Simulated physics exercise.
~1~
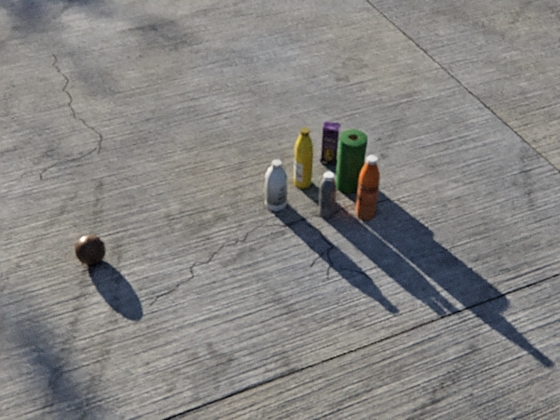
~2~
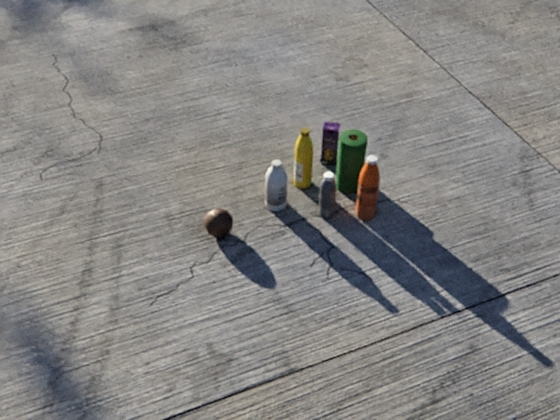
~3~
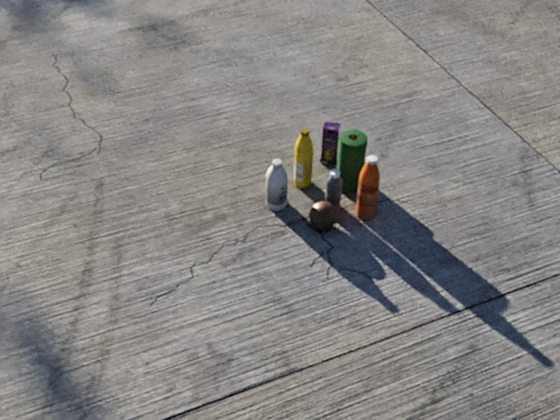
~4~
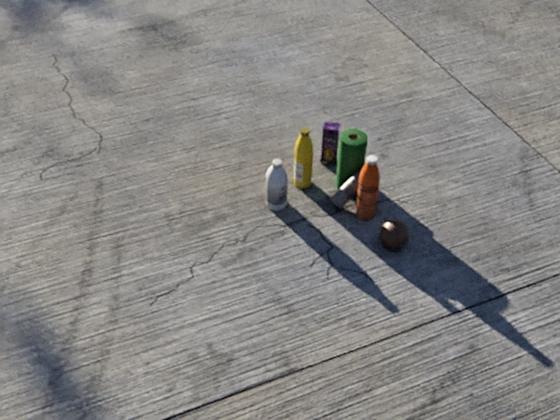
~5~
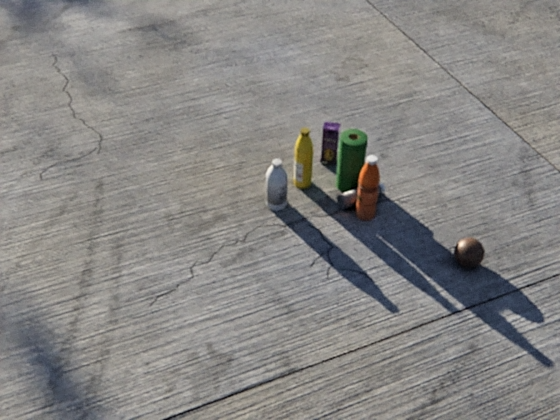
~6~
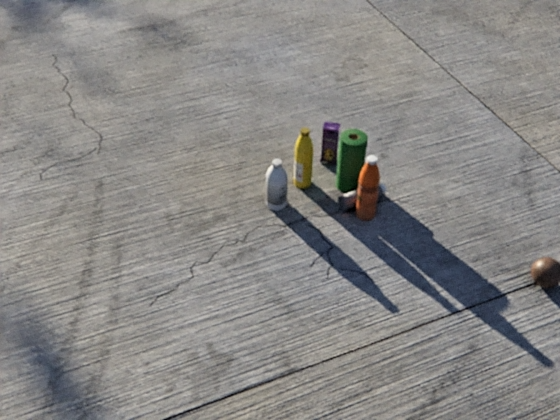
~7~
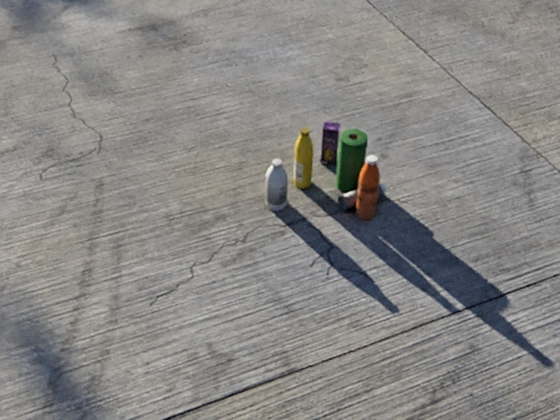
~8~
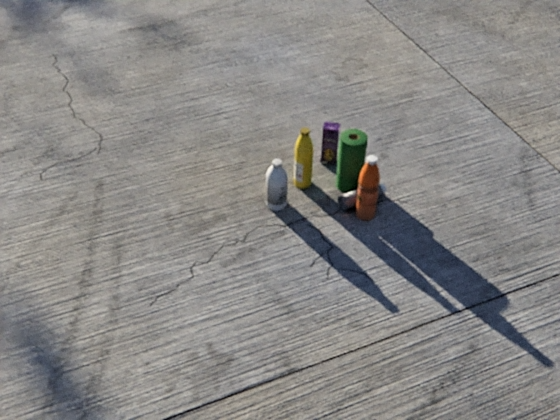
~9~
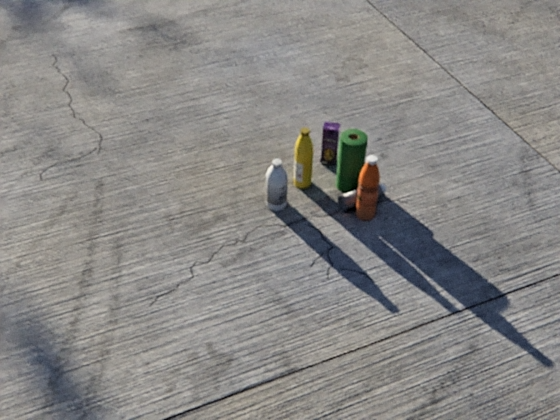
The video shows a brown ball rolling right across a concrete floor toward a group of bottles, a purple carton and a green roll, striking the small grey bottle, which topples, then rolling out of view while the other objects stay standing.
